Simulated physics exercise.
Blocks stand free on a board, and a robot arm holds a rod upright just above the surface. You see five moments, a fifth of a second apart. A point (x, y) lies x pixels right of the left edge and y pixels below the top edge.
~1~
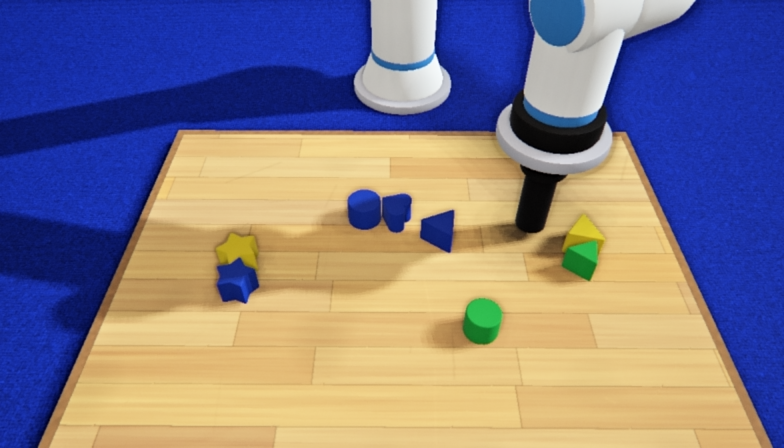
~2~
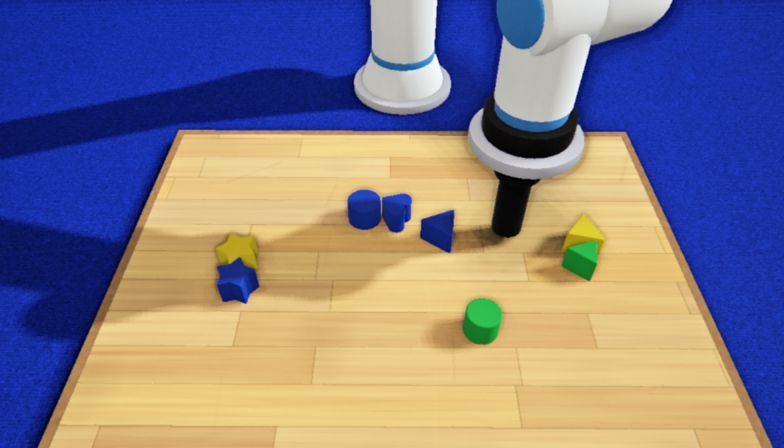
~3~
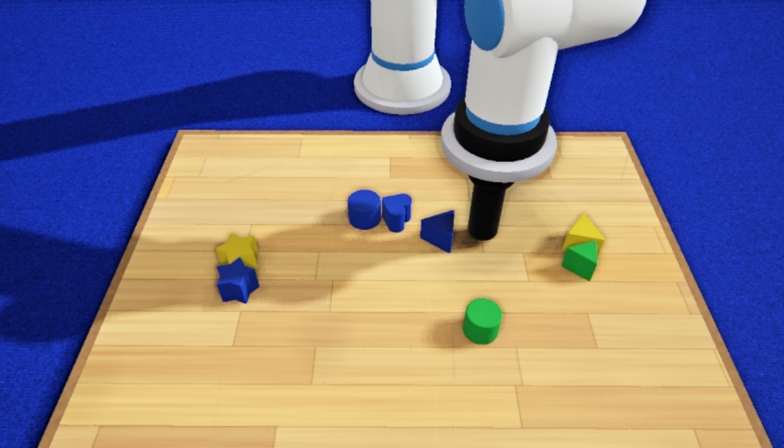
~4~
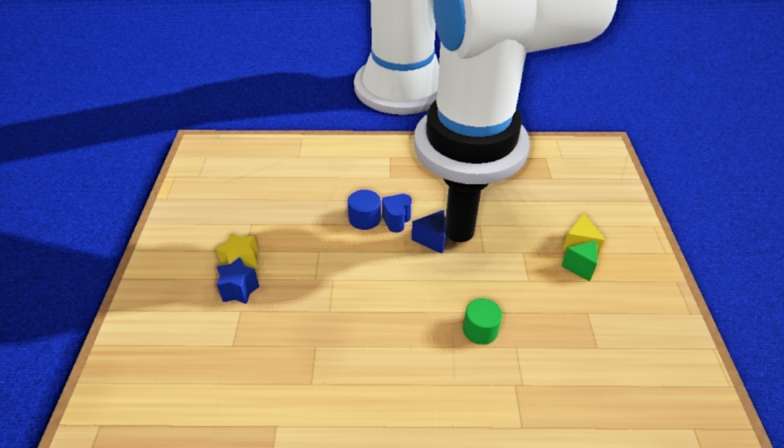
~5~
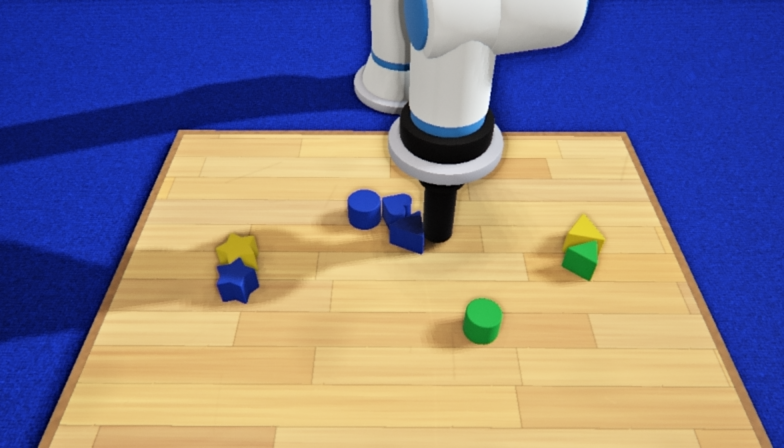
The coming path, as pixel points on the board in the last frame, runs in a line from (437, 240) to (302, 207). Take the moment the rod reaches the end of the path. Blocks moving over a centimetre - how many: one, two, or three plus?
Three or more blocks.
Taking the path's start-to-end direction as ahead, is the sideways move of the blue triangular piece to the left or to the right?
Seen from start to end, it moves left.
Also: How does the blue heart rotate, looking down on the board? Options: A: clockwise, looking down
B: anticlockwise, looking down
The answer is A.
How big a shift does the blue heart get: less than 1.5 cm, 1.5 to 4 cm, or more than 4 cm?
Covers 1.5 to 4 cm.
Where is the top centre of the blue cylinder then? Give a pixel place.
It should be at about (313, 170).
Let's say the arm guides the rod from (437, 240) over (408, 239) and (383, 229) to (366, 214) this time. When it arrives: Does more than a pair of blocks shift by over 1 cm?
It seems so.
The first path, step by step. One third of the way, rod (389, 222); blue cylinder (351, 194); blue heart (383, 193), turned 50° clockwise; blue triangular piece (369, 223), turned 40° anticlockwise.
Two thirds of the way, rod (344, 211); blue cylinder (328, 182); blue heart (379, 189), turned 80° clockwise; blue triangular piece (360, 225), turned 65° anticlockwise.
At the end, rod (301, 200); blue cylinder (313, 170); blue heart (379, 189), turned 80° clockwise; blue triangular piece (360, 225), turned 65° anticlockwise.
